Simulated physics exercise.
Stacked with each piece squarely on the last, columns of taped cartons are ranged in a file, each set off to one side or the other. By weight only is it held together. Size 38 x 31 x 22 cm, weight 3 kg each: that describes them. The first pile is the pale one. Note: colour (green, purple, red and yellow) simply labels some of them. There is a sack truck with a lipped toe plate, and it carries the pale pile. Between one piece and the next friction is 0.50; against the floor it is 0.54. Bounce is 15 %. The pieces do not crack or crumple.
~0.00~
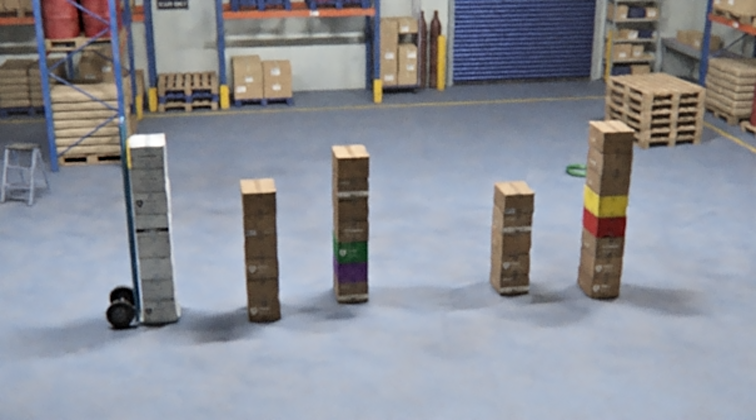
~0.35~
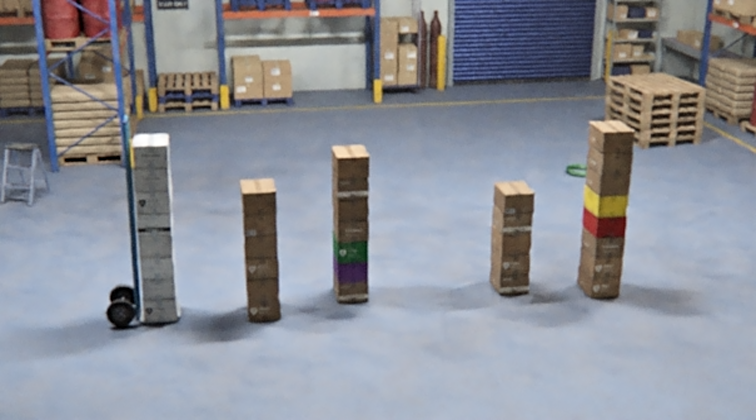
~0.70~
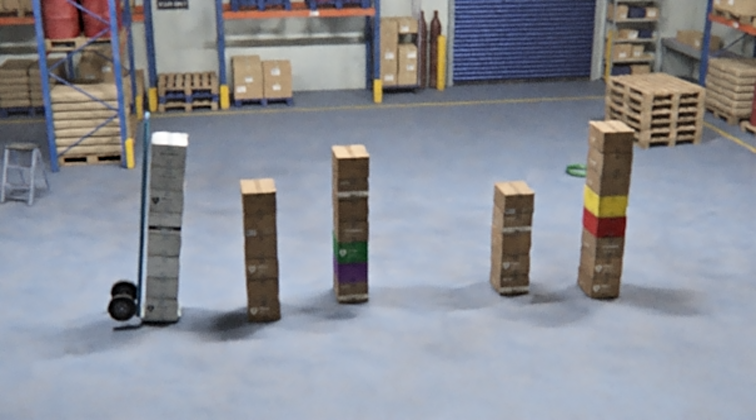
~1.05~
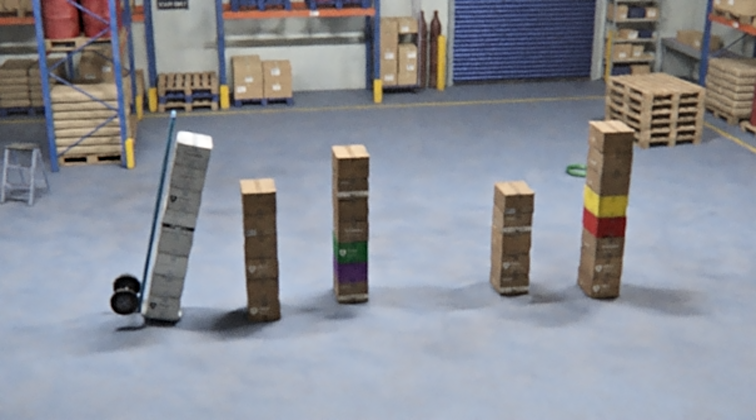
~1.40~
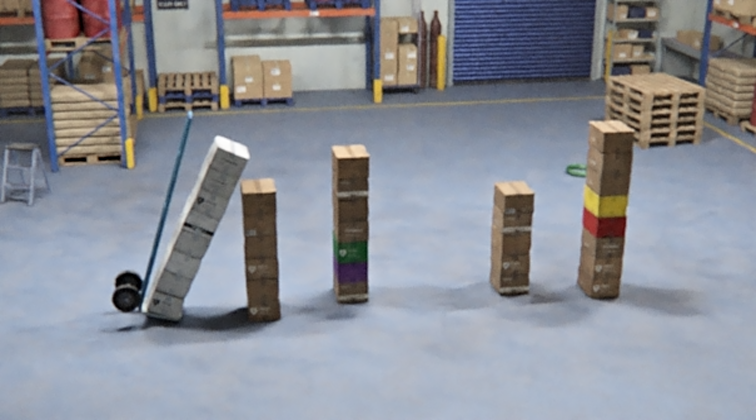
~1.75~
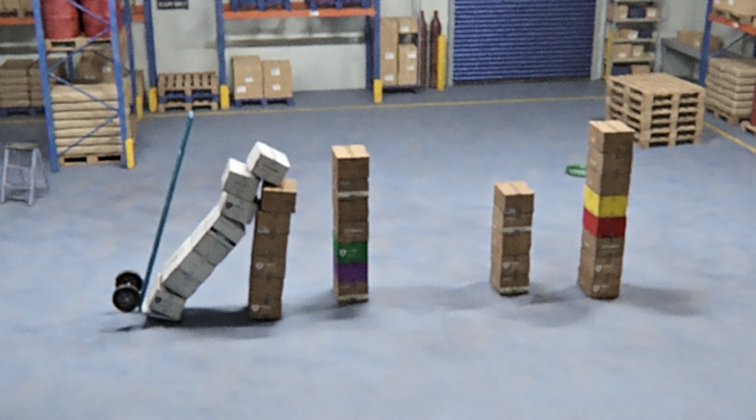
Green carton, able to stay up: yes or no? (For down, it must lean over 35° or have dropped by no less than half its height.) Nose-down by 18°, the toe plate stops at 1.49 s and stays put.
No.
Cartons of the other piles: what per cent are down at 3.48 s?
At that instant, 50 percent.
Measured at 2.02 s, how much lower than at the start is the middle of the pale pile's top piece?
Roughly 20 cm.
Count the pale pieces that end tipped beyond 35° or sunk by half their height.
Count: 7.
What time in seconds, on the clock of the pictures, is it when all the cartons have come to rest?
Roughly 5.0 s.
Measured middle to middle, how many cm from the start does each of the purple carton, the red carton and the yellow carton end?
Net displacement, roughly: Purple ~ 50 cm, red ~ 0 cm, yellow ~ 10 cm.
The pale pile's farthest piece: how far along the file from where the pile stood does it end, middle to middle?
About 210 cm along.
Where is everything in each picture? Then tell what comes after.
In the first picture (each place is the centre of the face we see best), truck frame (124, 167) 0° forward; green carton (353, 253); red carton (612, 228); yellow carton (613, 207); the others all in place.
Truck frame (127, 166) 1° forward; green carton (353, 253), in the second picture.
Truck frame (144, 162) 7° forward, top of the pale pile leaning 7°; green carton (353, 253); the others all in place, in the third picture.
Truck frame (166, 160) 13° forward, top of the pale pile leaning 14°; green carton (353, 253); the others all in place, in the fourth picture.
Truck frame (180, 160) 18° forward, top of the pale pile leaning 26°; green carton (353, 253); the others all in place, in the fifth picture.
Truck frame (180, 160) 18° forward, top of the pale pile leaning 31°; green carton (353, 253); red carton (612, 228); yellow carton (613, 207); steepest lean 7°, the carton at (280, 202); 6 have shifted, in the sixth picture.
By 2.02 s, 7 of the pale pile down; none of the 26 other cartons down, 6 disturbed; green carton unmoved.
By 2.38 s, 7 of the pale pile down; 6 of the 26 other cartons down; green carton tilted 6°; purple carton tilted 6°.
By 2.86 s, 7 of the pale pile down; 13 of the 26 other cartons down; green carton tilted 42°, 8 cm lower; purple carton tilted 42°.
By 3.48 s, 7 of the pale pile down; 13 of the 26 other cartons down; green carton on its side; purple carton on its side.
When it is over (5.0 s), 7 of the pale pile down; 16 of the 26 other cartons down; green carton on its side; purple carton on its side; yellow carton moved 6 cm. In pixels of the last frame, middles, green carton near (425, 271), purple carton near (398, 275).
